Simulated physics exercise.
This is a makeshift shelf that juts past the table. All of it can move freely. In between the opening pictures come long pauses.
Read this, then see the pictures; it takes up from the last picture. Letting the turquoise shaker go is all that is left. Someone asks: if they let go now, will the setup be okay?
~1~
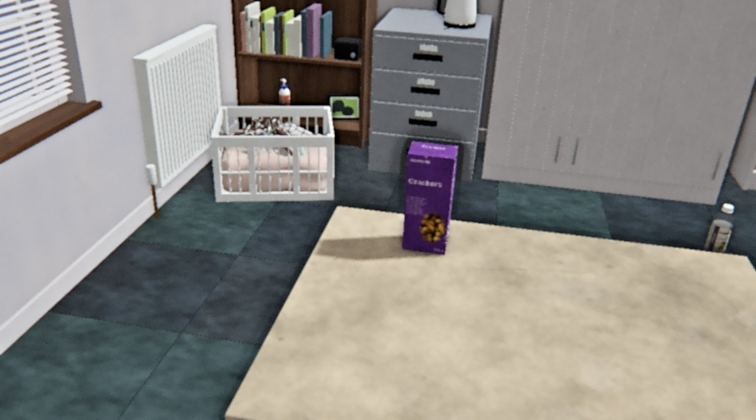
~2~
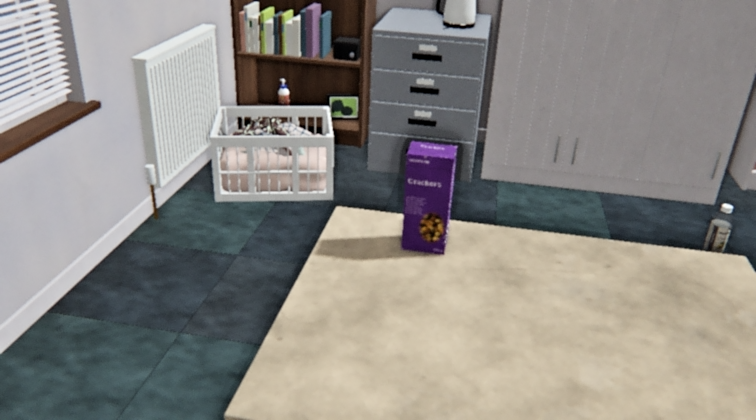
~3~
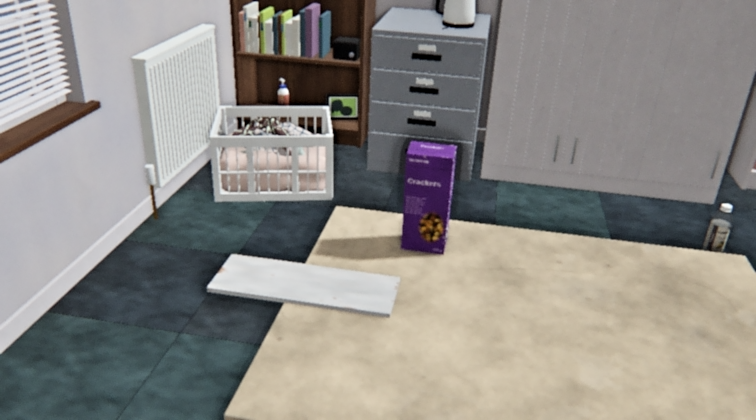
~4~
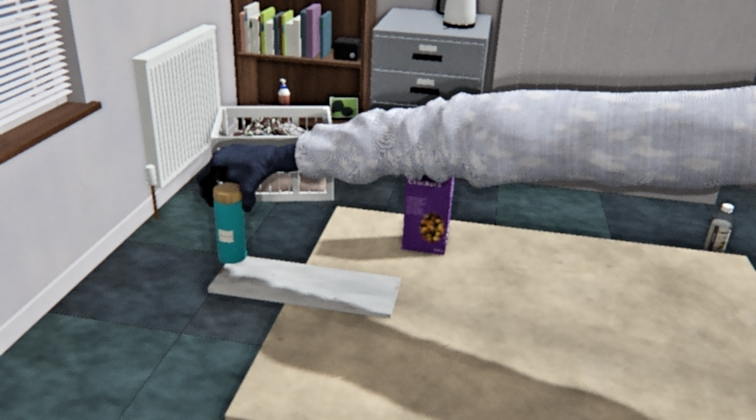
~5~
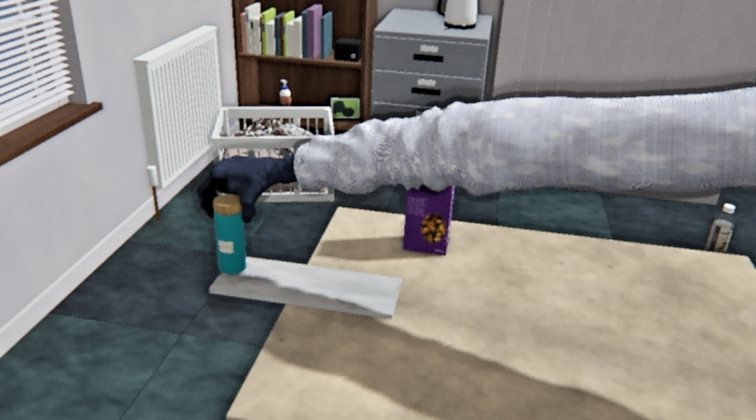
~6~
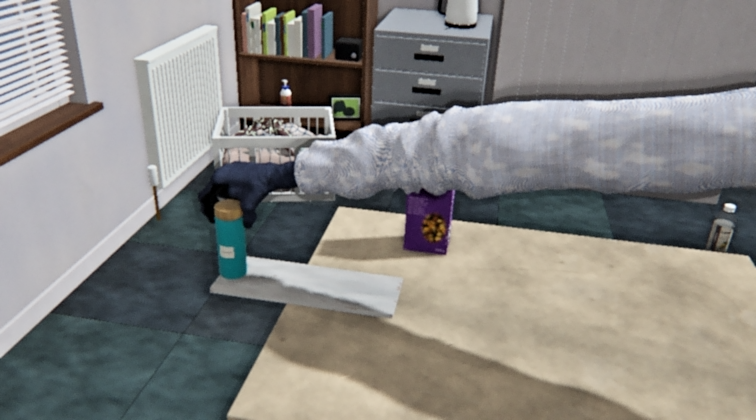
Leaves the table.
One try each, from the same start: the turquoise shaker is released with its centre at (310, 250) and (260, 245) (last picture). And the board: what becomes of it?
On the first try it remains balanced; on the second try it falls.
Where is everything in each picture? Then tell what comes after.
In the first picture, the last thing is not in view yet.
In the second picture, the last thing is not in view yet.
In the third picture, the last thing is not in view yet; white board (306, 284).
In the fourth picture, still above its spot; turquoise shaker (230, 224); white board (307, 285).
In the fifth picture, still above its spot; turquoise shaker (230, 234); white board (308, 285).
In the sixth picture, set down, still held; turquoise shaker (231, 240); white board (309, 285).
Then, 0.40 s on from there, turquoise shaker now down on the floor or falling; white board turned 63° from how it was put.
Then, 0.60 s on from there, white board now down on the floor or falling.
Then, 0.80 s on from there, things are still on the move.
In the end, down on the floor or falling, white board and turquoise shaker; purple carton unmoved. The board tips off the edge.
